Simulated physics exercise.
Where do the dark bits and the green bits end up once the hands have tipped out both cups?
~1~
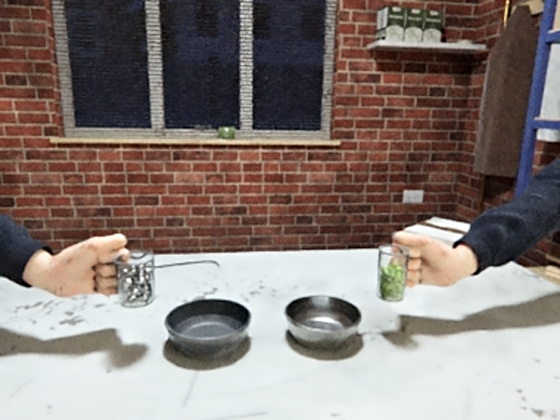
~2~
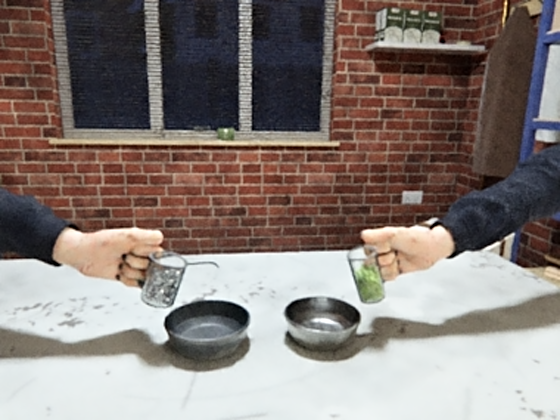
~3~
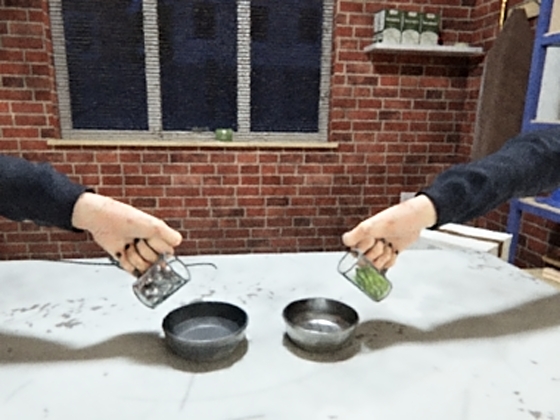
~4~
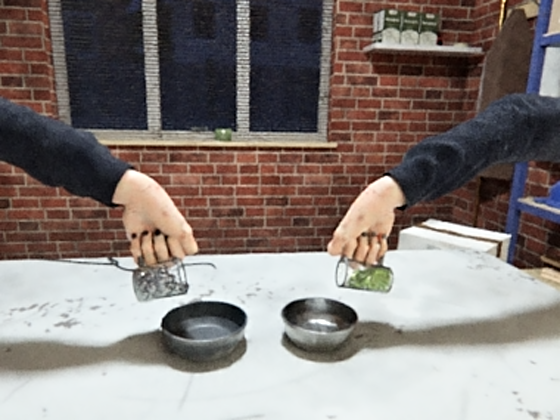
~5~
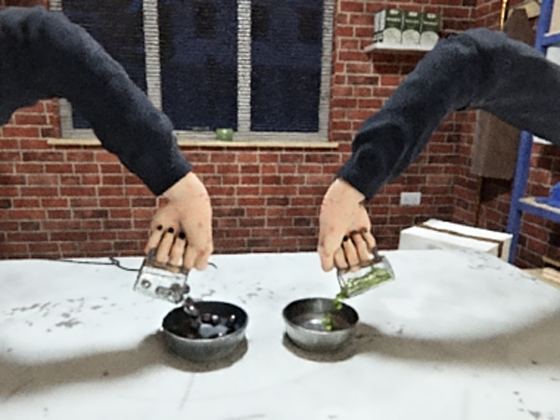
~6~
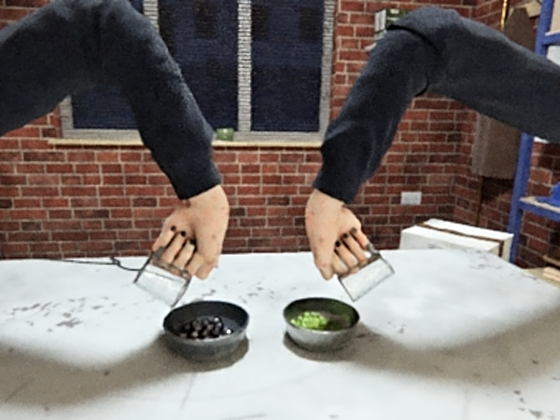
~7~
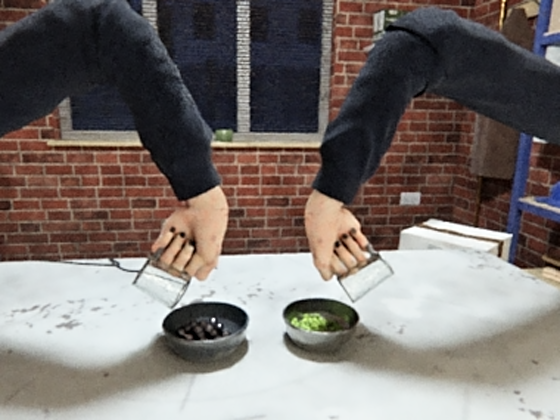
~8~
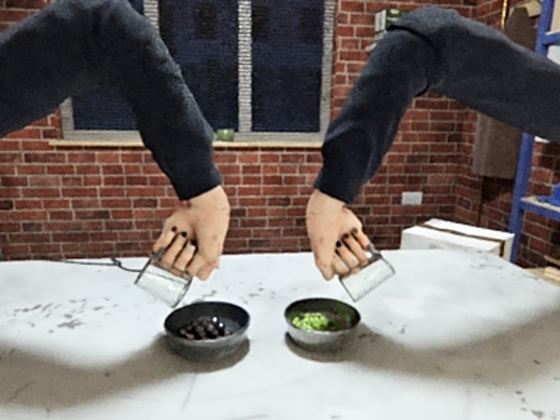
The dark bits all end up in the left dish and the green bits all end up in the right dish, with nothing spilled on the table.
